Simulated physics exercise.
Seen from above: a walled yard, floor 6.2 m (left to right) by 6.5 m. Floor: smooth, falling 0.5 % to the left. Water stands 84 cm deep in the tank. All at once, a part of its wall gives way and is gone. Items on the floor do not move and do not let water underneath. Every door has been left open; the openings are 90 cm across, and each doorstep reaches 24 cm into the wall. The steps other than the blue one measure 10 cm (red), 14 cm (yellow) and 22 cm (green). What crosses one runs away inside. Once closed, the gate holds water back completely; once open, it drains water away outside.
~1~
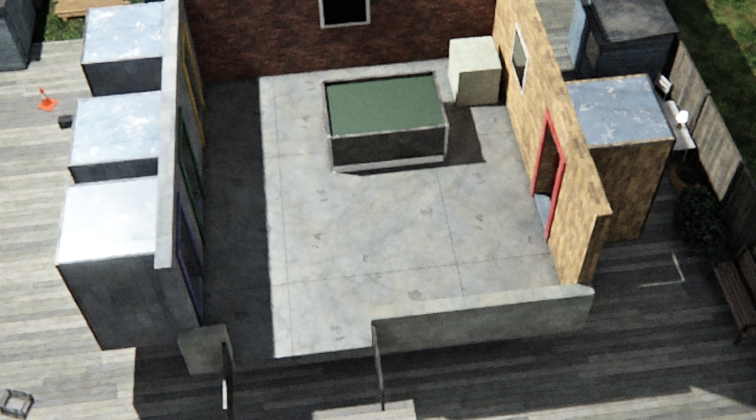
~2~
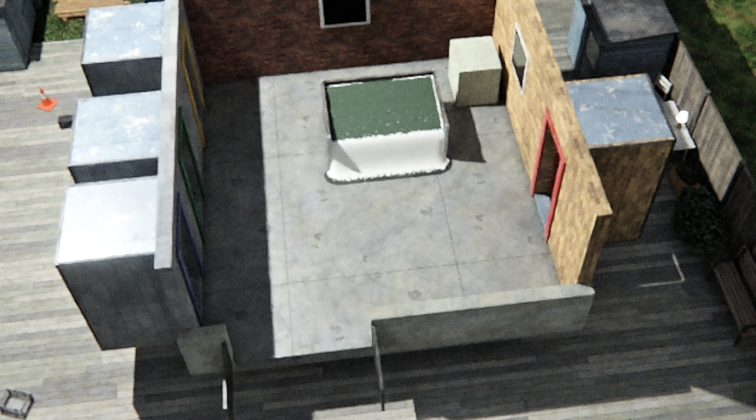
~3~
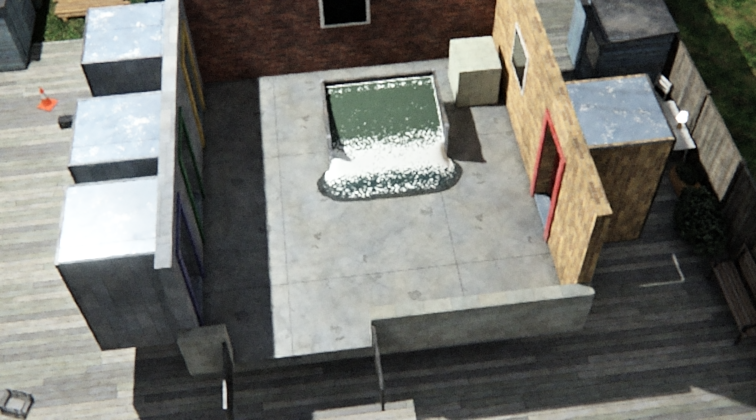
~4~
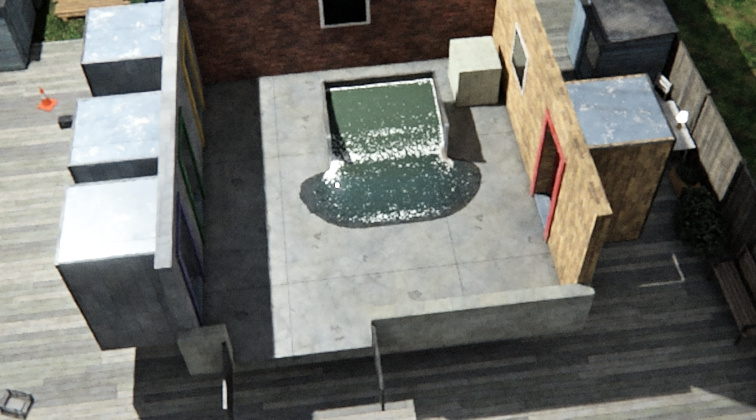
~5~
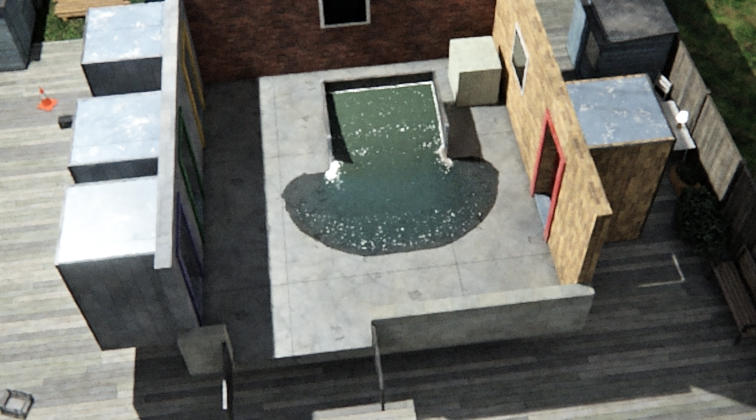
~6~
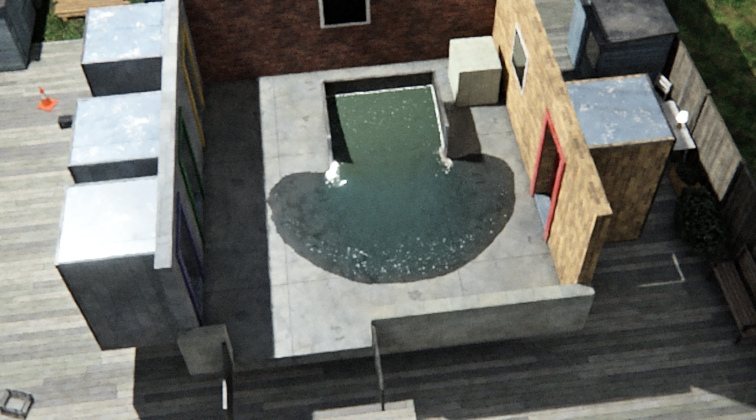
In the video, seen from above, greenish water sits in a rectangular tank inside a walled yard, then the tank's front side disappears and water pours out with white foam, spreading in a widening rounded pool across the grey floor.
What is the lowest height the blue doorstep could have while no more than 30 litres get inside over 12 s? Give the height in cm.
8.5 cm.
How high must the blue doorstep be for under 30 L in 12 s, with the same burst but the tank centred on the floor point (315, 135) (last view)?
In this case, 10.0 cm or so.
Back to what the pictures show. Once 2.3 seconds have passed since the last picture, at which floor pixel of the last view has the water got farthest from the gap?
The farthest wet point sits near (204, 353) in the last view.
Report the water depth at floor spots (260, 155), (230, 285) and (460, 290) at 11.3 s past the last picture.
Approx. 3 / 5 / 2 cm.
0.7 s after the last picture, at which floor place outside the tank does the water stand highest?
Near (418, 327).
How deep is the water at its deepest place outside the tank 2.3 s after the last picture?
Max depth: About 30 cm.
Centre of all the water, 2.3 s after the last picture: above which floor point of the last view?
(415, 247) or so.
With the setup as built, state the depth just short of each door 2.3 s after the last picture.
Blue door 9 cm, red door 11 cm, yellow door 0 cm, green door 2 cm.
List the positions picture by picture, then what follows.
Still water, 84 cm deep, in the tank at (383, 106); the blue door at (192, 270) is dry, in the first picture.
The gap is at (388, 151), the front 0.3 m out at (342, 182); the back of the tank holds 84 cm, in the second picture.
Water pours out at (388, 154) and has run 0.8 m, to (347, 198); about 15 cm deep outside, 75 cm at the back, in the third picture.
The front is at (364, 225), 1.4 m from the gap at (388, 155); 3.9 m2 of floor is wet, 72 cm left at the back, in the fourth picture.
Water pours out at (388, 156) and has run 2.0 m, to (364, 252); about 10 cm deep outside, 67 cm at the back, in the fifth picture.
The gap is at (388, 156), the front 2.7 m out at (392, 279); the back of the tank holds 59 cm; the blue door at (192, 270), 4.5 m from the gap, is still 2.0 m from the nearest water, in the sixth picture.
Then, 0.7 s after the last picture water covers 50 % of the floor, deepest (42 cm) near (418, 327); it has not reached the blue door.
Then, 2.3 s after the last picture water covers 55 % of the floor, deepest (30 cm) near (565, 310); 9 cm at the blue door, 0 litres in over its 22 cm doorstep.
Then, 11.3 s after the last picture water covers 95 % of the floor, deepest (8 cm) near (203, 120); 5 cm at the blue door, 0 litres in over its 22 cm doorstep.
At the blue door as built, the water peaked near 13 cm, 5.7 s after the last picture.
With a doorstep of 7 cm, 58 litres would have come in within the 12 s; with 9.5 cm, 20 litres. So under 30 litres takes about 8.5 cm.
